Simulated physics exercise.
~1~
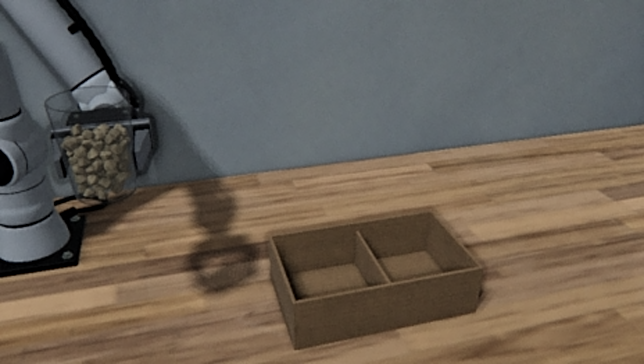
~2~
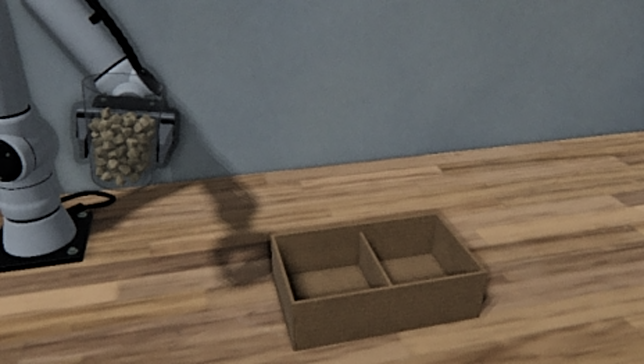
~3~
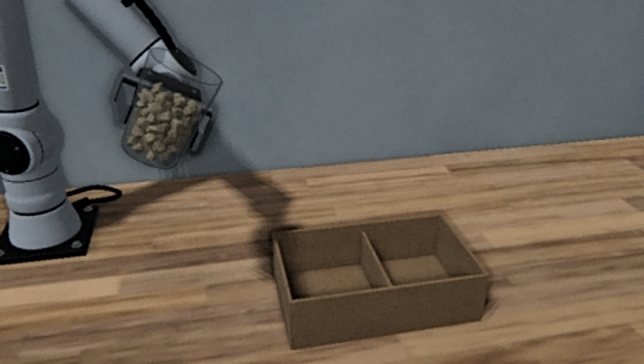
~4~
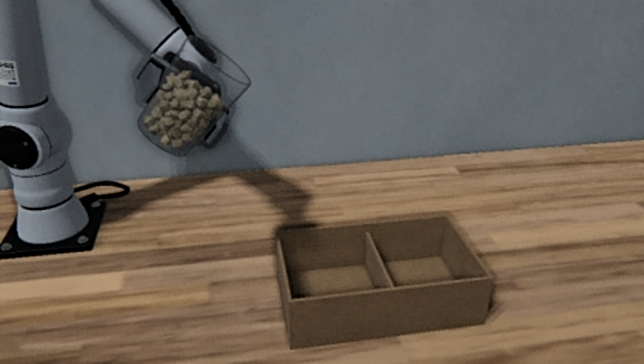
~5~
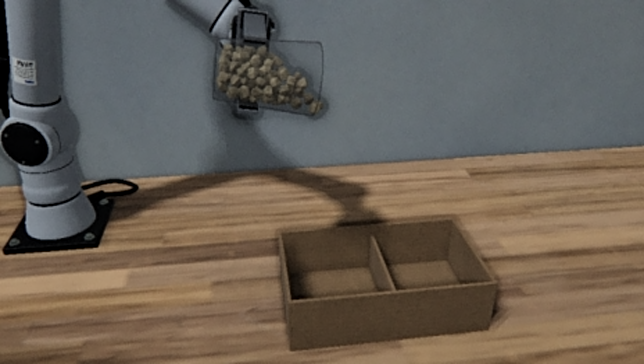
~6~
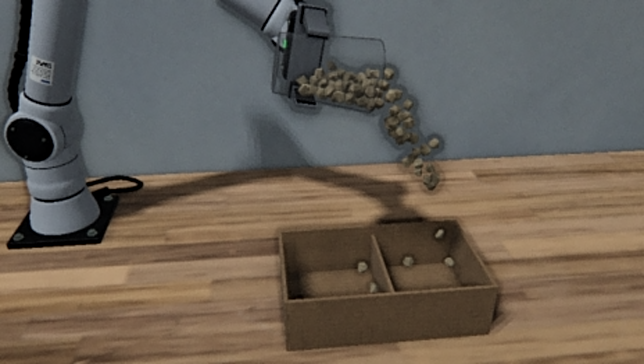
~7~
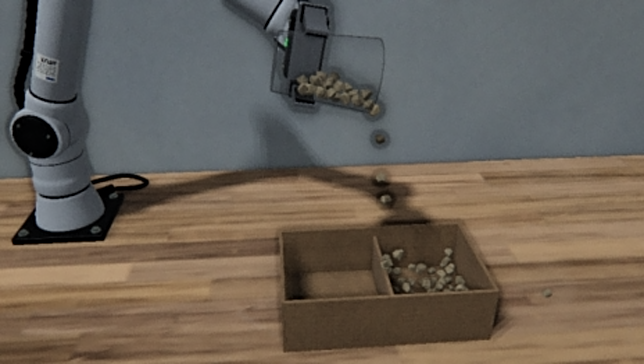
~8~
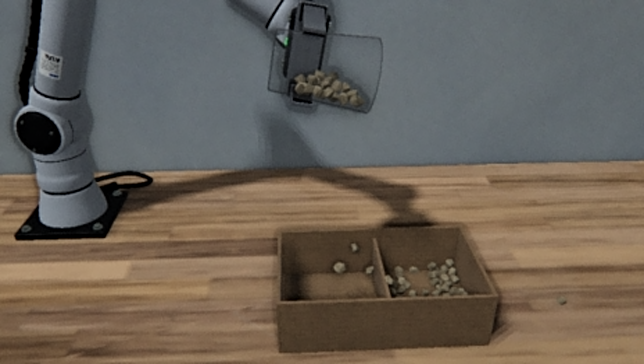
At first, a robot arm on the left holds an upright clear cup of small pebbles beside an open brown box with two compartments on a wooden table. The arm swings the cup up and to the right, leaning it further as it goes, until it lies on its side above the box. Pebbles then spill over the rim in a stream, most dropping into the right compartment and a few into the left. The flow thins and the cup hangs still, tipped over. In the end, a good portion remains inside it, while the right compartment holds the largest share.
